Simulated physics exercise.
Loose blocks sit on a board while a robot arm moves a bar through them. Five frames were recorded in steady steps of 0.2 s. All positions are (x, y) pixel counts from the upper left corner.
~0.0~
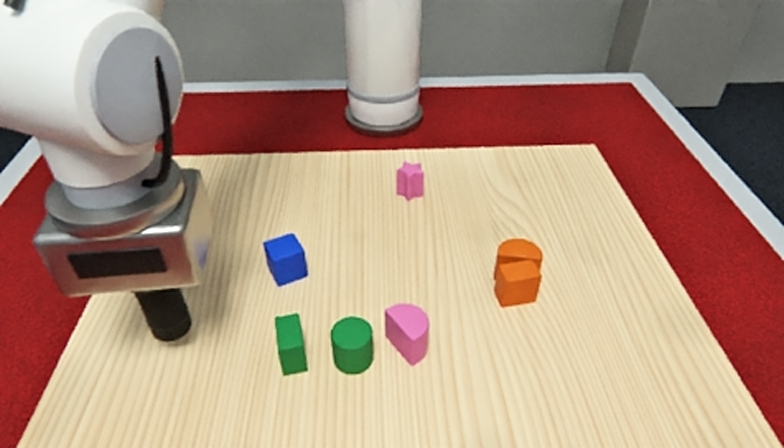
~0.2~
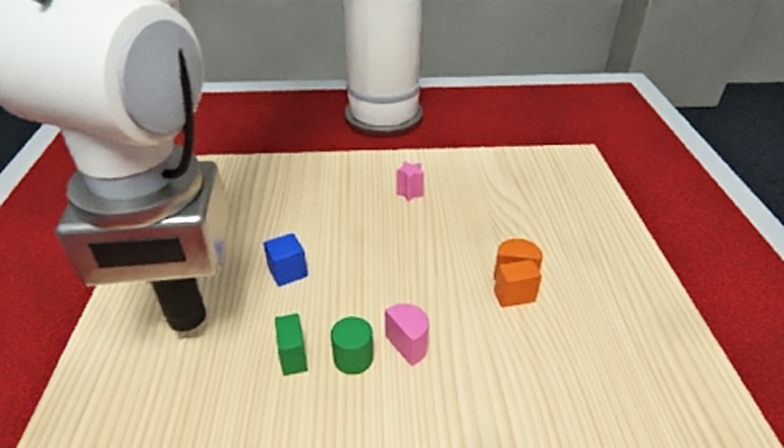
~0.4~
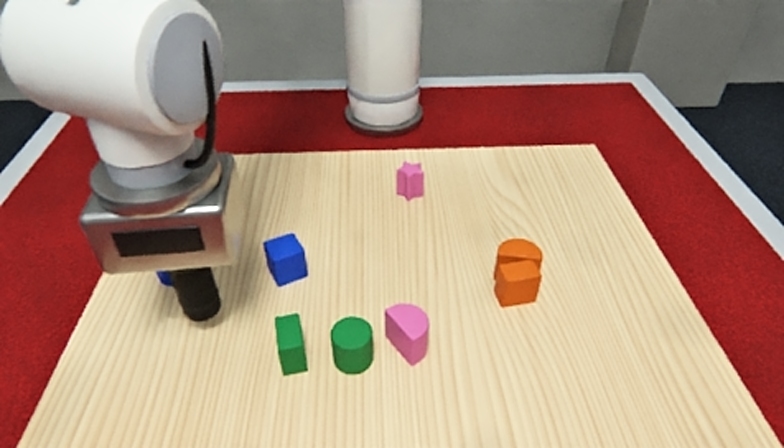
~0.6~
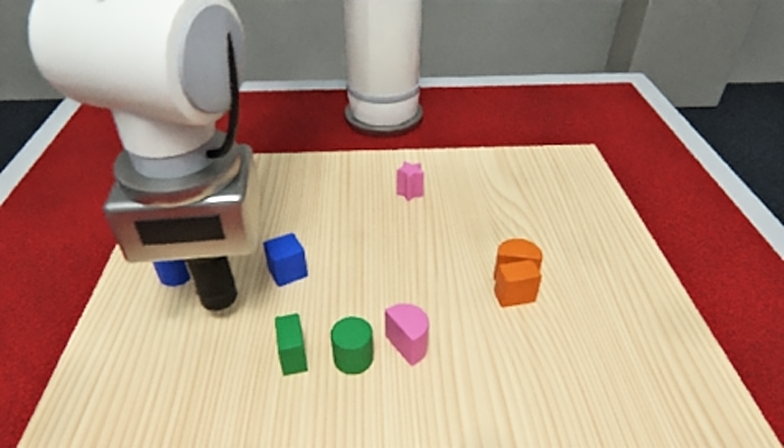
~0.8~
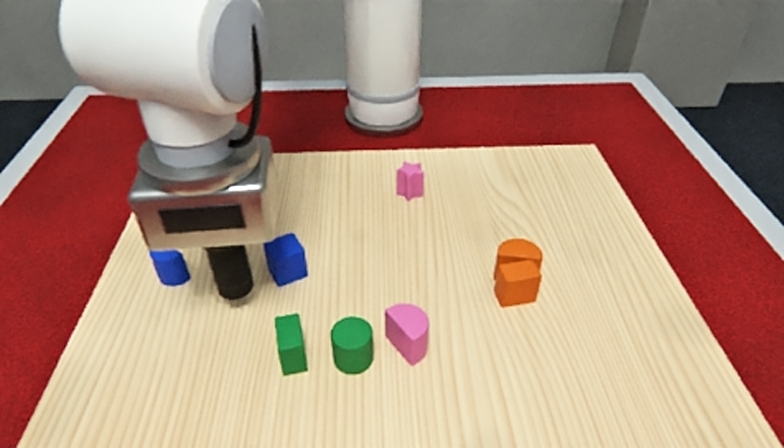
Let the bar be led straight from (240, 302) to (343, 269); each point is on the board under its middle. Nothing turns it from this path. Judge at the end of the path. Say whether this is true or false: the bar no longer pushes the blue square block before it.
That is true.
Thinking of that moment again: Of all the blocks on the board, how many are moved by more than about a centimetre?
Answer: One block.
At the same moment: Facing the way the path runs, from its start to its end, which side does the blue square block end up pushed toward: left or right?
That block drifts left.
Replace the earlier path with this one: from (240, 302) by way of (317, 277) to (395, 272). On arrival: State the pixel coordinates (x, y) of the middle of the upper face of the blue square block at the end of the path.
Its top middle is near (310, 229).
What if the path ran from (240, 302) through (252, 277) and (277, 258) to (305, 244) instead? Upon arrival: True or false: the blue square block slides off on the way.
Verdict: True.
The first path, step by step. One third of the way, bar at (273, 276); blue square block at (290, 241), turned 20° anticlockwise.
Two thirds of the way, bar at (308, 265); blue square block at (305, 231), turned 80° anticlockwise.
At the end, bar at (342, 255); blue square block at (306, 230), turned 85° anticlockwise; green rectangular block not moved.
